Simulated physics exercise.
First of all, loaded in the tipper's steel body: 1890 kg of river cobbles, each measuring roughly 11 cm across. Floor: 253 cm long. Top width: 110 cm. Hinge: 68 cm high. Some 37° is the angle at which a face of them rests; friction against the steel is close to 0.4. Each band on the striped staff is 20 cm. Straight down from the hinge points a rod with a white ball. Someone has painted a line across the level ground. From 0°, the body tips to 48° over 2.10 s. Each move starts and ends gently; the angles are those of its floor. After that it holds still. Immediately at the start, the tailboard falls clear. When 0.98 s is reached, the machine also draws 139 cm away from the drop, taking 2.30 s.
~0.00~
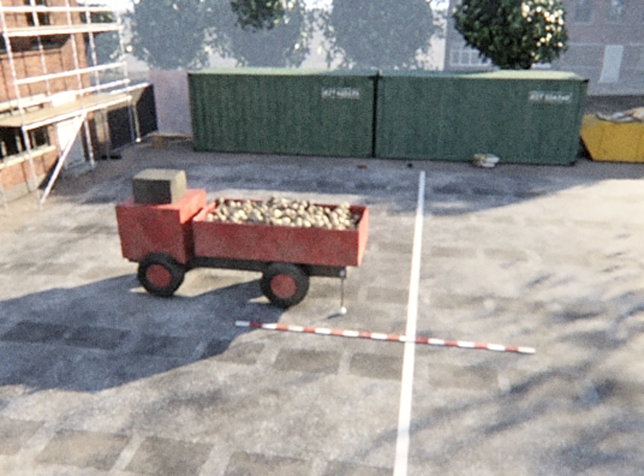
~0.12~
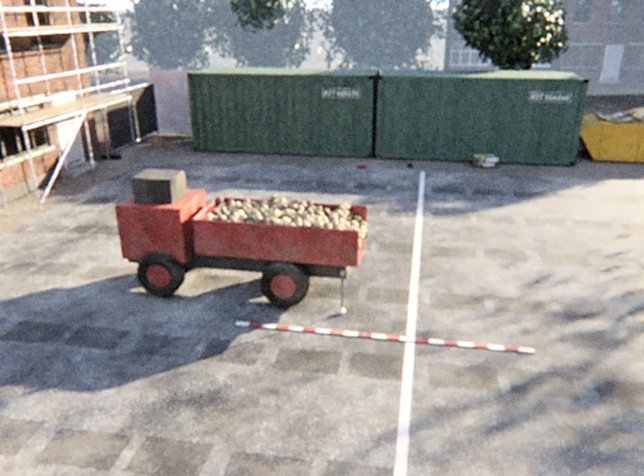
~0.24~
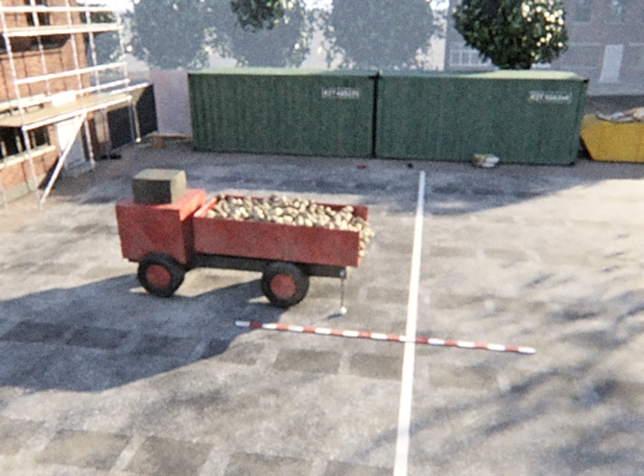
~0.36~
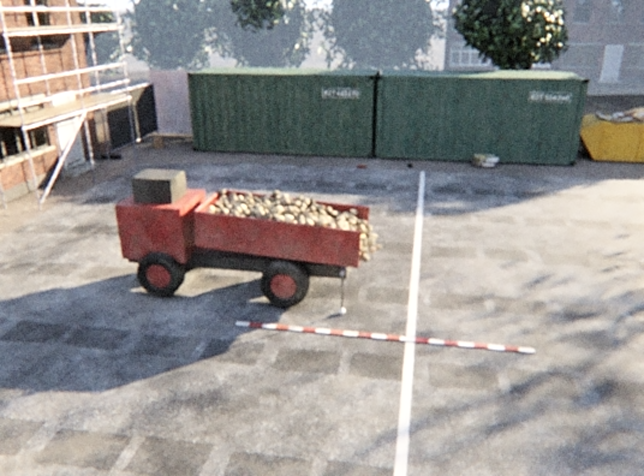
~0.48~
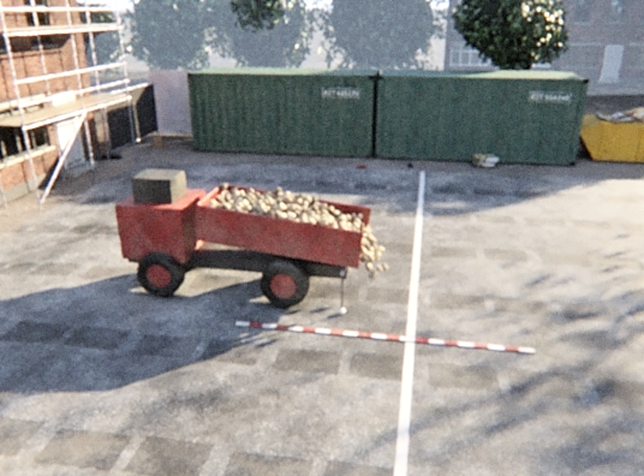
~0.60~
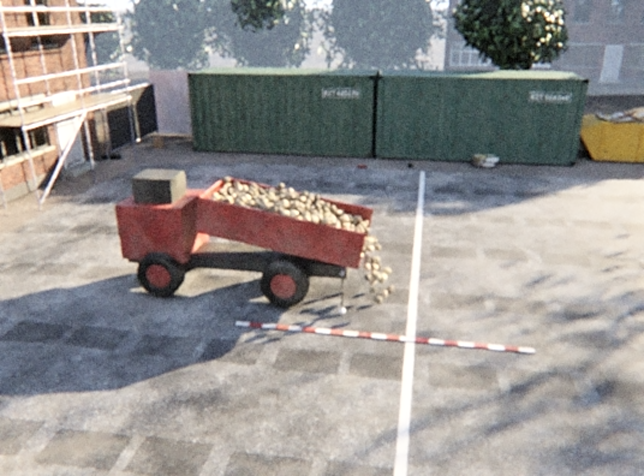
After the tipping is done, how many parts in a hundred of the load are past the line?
About 20 out of 100.
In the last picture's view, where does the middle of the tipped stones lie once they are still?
I'd point somewhere around (375, 291).
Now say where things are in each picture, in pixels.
The body is at 0°, its lip at (358, 267); the top of the load is at (283, 204), in the first picture.
Lip at (358, 267), floor tilted 0°, highest stones at (278, 204); the stones move at 0.2 m/s on average, in the second picture.
The body is at 2°, its lip at (358, 267); the top of the load is at (270, 202); 1 % has left, in the third picture.
The body is at 4°, its lip at (358, 268); the top of the load is at (261, 199); 2 % has left, in the fourth picture.
The body is at 6°, its lip at (358, 268); the top of the load is at (252, 194); 2 % has left, in the fifth picture.
Lip at (359, 269), floor tilted 10°, highest stones at (246, 188); 3 % has left, in the sixth picture.
After 1.6 s the floor is at 41°; 64 % in the body, 34 % short of the line, 2 % past the line; the foremost stones are at (430, 299).
After 2.2 s the floor is at 48°; 7 % in the body, 79 % short of the line, 14 % past the line; the foremost stones are at (473, 297).
After 3.7 s the floor is at 48°; 0 % in the body, 82 % short of the line, 18 % past the line; the foremost stones are at (491, 297).
After 6.8 s the floor is at 48°; 0 % in the body, 82 % short of the line, 18 % past the line; the foremost stones are at (491, 297).
